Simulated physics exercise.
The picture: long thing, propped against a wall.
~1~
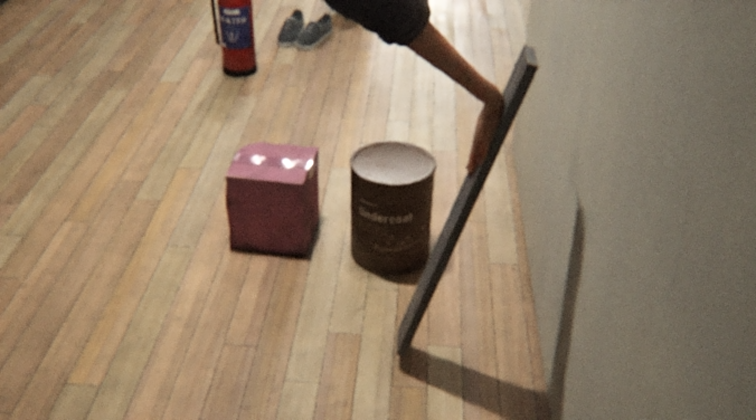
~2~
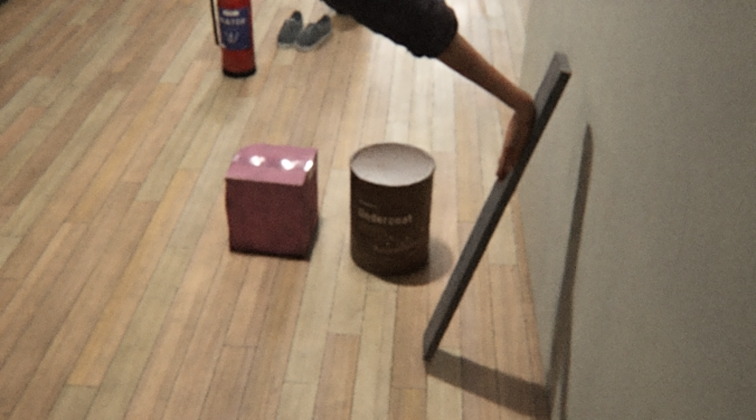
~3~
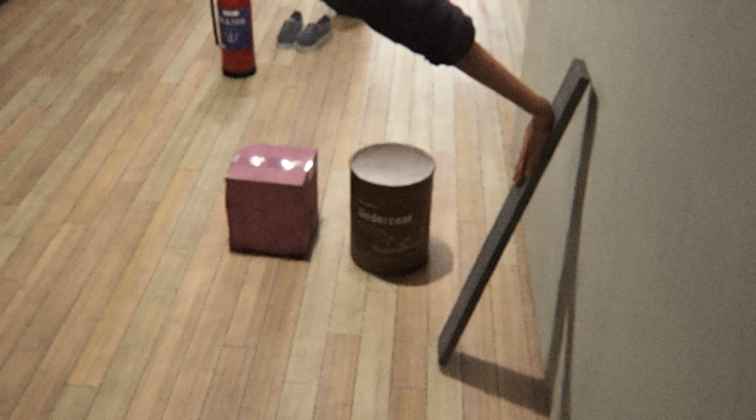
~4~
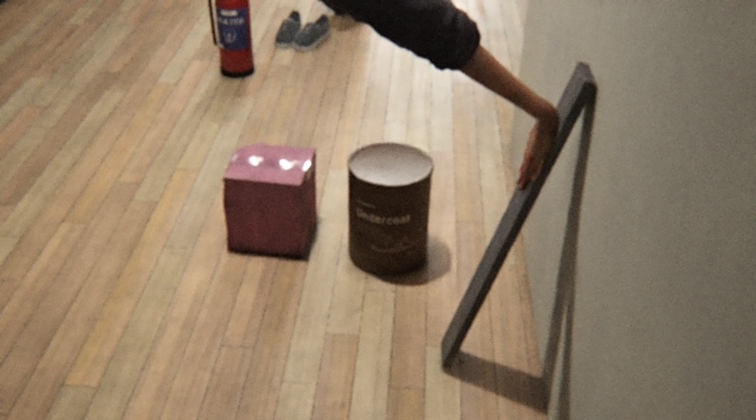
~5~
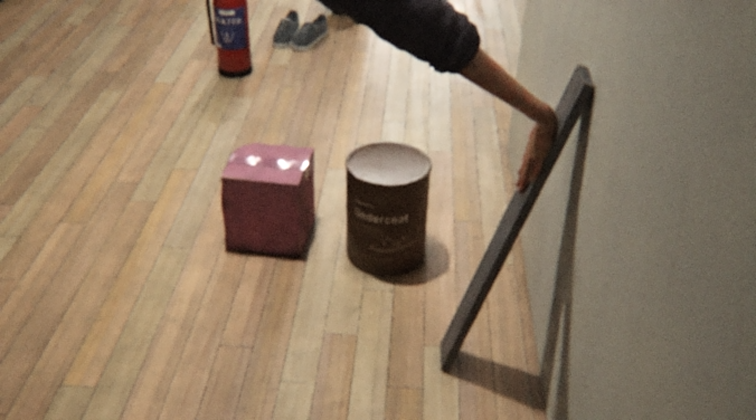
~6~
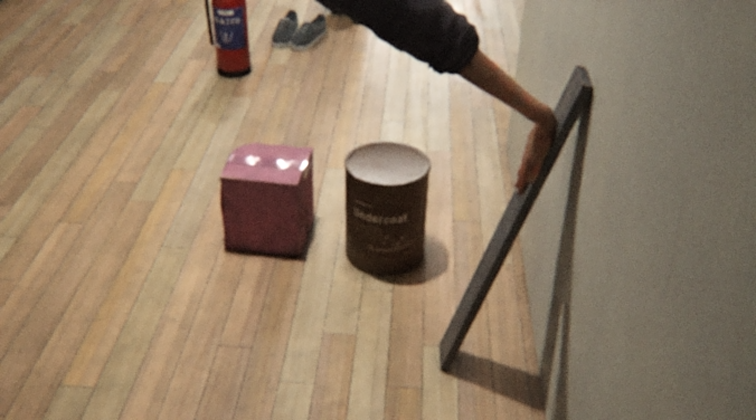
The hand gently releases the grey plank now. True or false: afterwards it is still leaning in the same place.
True.
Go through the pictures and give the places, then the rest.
Not yet at the wall; grey plank (458, 217); pink box (274, 198), in the first frame.
Not yet at the wall; grey plank (487, 223); pink box (274, 199), in the second frame.
Not yet at the wall; grey plank (504, 228); pink box (274, 199), in the third frame.
Not yet at the wall; grey plank (507, 231); pink box (272, 199), in the fourth frame.
Leant on the wall, still held; grey plank (507, 233); pink box (270, 199), in the fifth frame.
Leant on the wall, still held; grey plank (506, 234); pink box (269, 198), in the sixth frame.
Then, 0.20 s past the last view, nothing moves.
Then, 0.60 s past the last view, grey plank resting near (506, 234).
Finally, all 3 still in place. Final places as the last picture's camera would see them, grey plank near (506, 234). The plank holds.
